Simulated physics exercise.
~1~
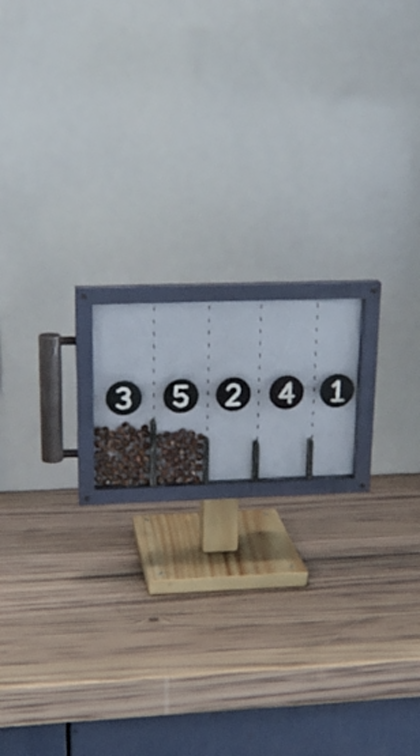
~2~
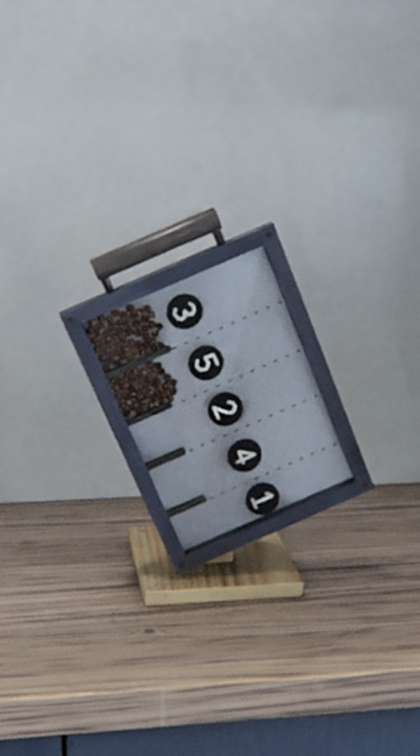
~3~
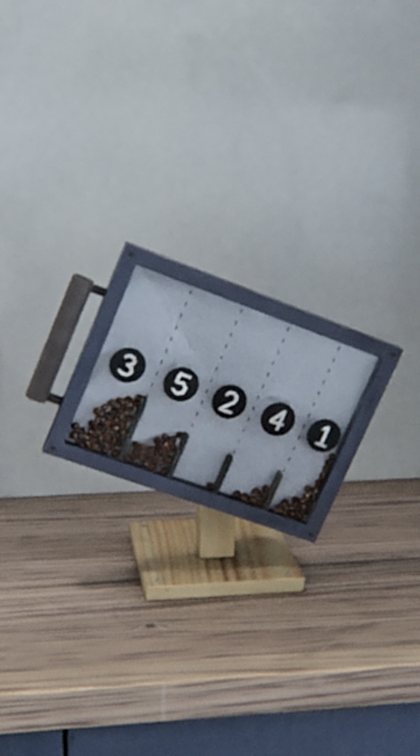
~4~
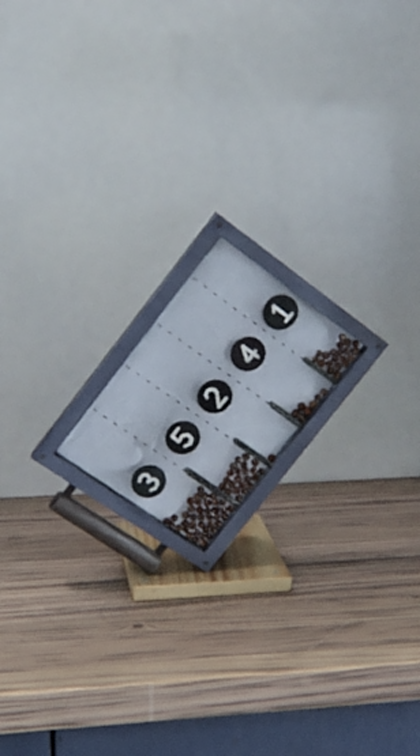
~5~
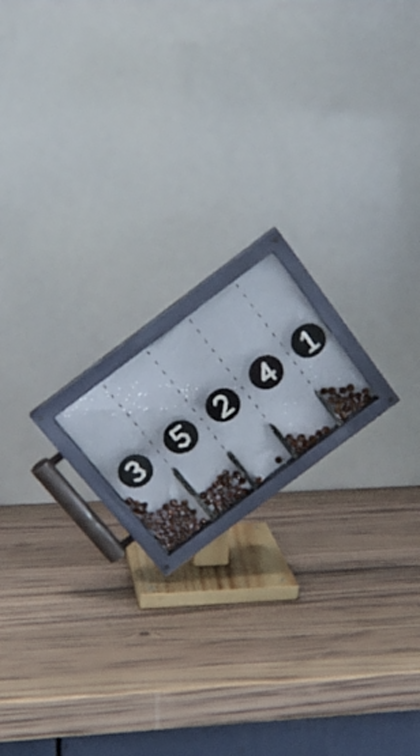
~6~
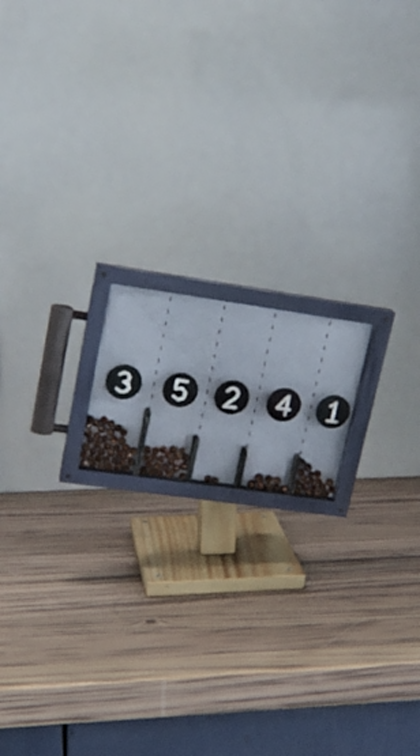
Framed case of small dark beads tilting clockwise, swinging far back anticlockwise, then settling slightly clockwise, beads piled deepest at left.
